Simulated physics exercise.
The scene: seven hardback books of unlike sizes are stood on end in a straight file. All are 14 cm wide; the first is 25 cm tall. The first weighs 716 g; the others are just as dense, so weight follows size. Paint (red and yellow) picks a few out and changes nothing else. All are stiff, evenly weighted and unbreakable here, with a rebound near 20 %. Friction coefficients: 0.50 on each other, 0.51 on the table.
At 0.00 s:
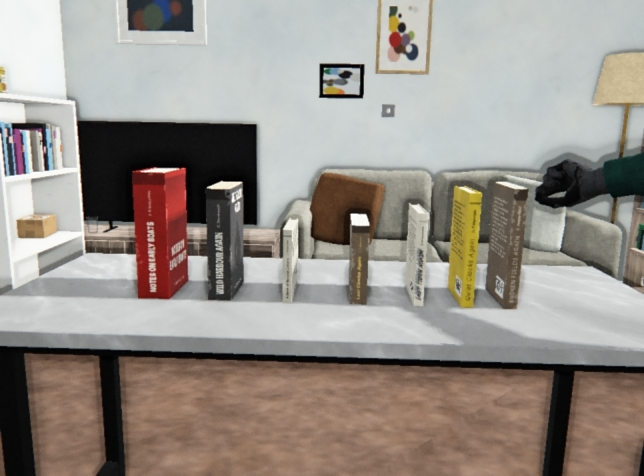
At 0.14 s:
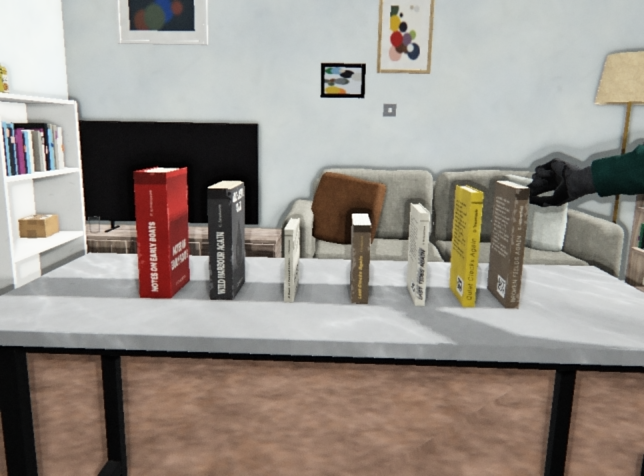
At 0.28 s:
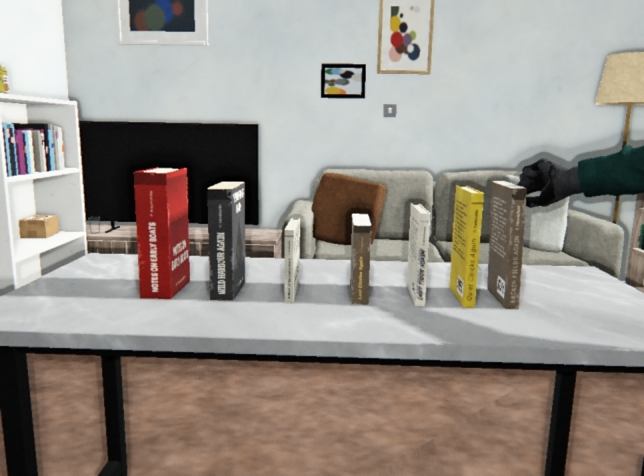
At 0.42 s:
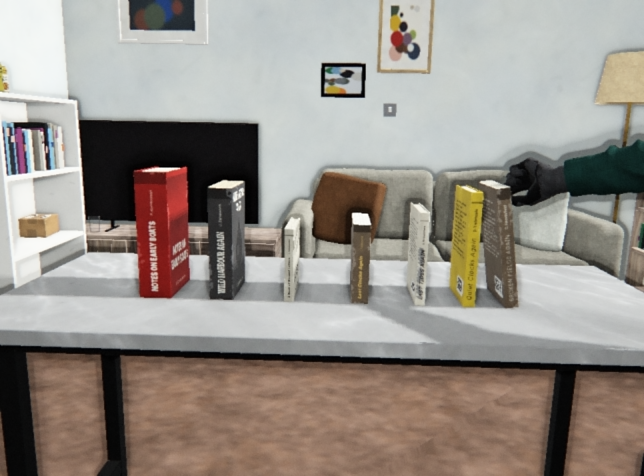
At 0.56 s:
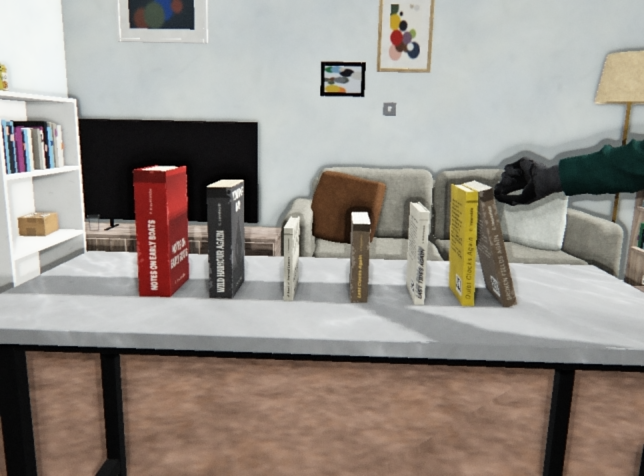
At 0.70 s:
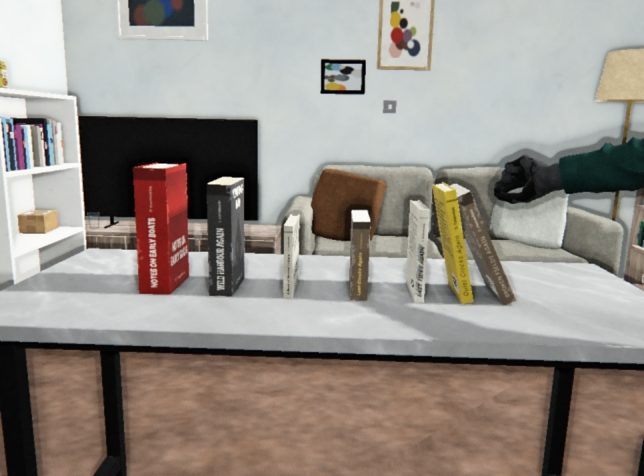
In this clip, a black-gloved hand pushes the rightmost of seven upright books on a table leftward, tilting it against the yellow book, which then leans left too, while the red book stays upright at the far left.
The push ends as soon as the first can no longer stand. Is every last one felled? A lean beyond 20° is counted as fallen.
No, some stay up.
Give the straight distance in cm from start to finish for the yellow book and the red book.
Moved: Yellow 10, red 0.
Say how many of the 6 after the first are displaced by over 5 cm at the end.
It is 4.
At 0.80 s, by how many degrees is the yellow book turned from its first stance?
Roughly 25°.
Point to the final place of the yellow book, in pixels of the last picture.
At about (404, 274).
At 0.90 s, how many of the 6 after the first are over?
2 by then.
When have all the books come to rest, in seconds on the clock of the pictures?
At about 1.5 s.
By 0.80 s, 1 of the 6 other books over; yellow book tilted 27°.
By 0.90 s, 2 of the 6 other books over; yellow book tilted 47°.
By 1.02 s, 3 of the 6 other books over; yellow book tilted 69°.
By 1.14 s, 4 of the 6 other books over; yellow book lying flat.
When it is over (1.6 s), 4 of the 6 other books over; yellow book lying flat; red book unmoved. Two left standing. In pixels of the last frame, middles, yellow book near (404, 274), red book near (162, 226).
